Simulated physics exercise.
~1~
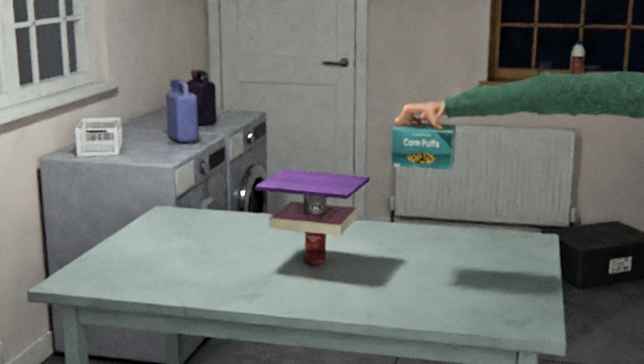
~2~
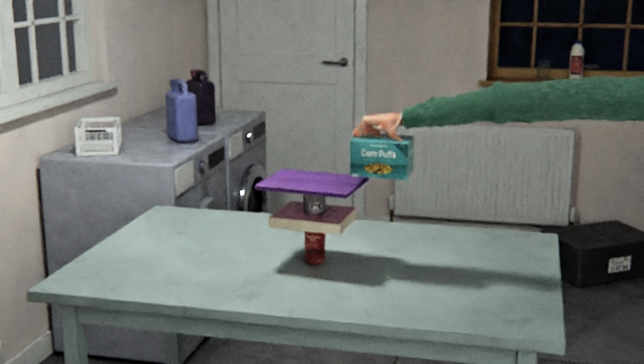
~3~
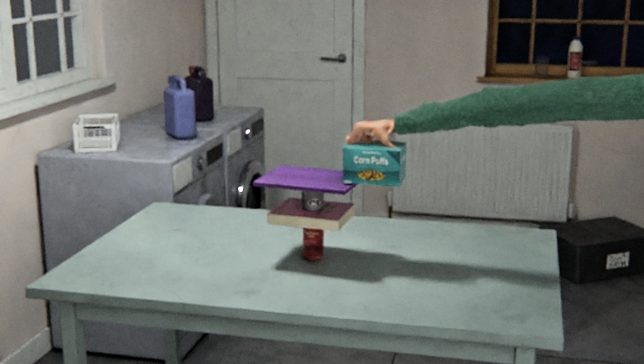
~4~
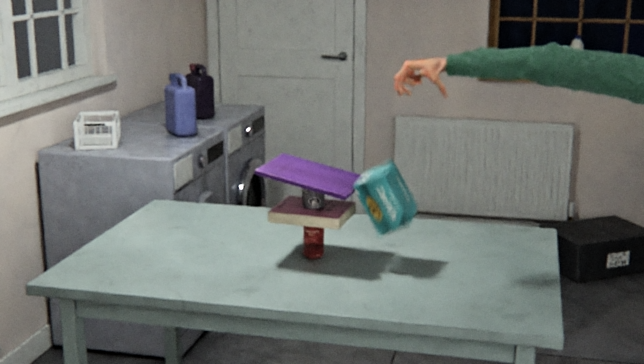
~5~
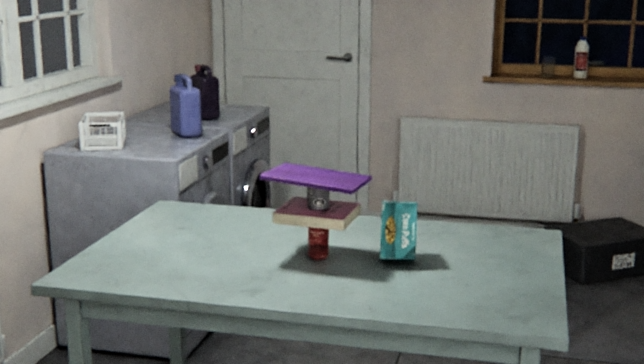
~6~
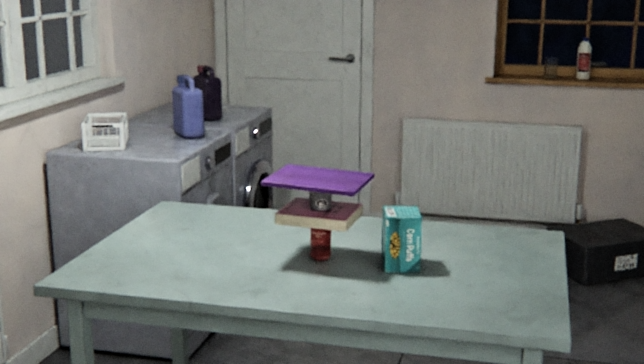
A turquoise box released at the purple board's edge tips off and lands upright on the table.
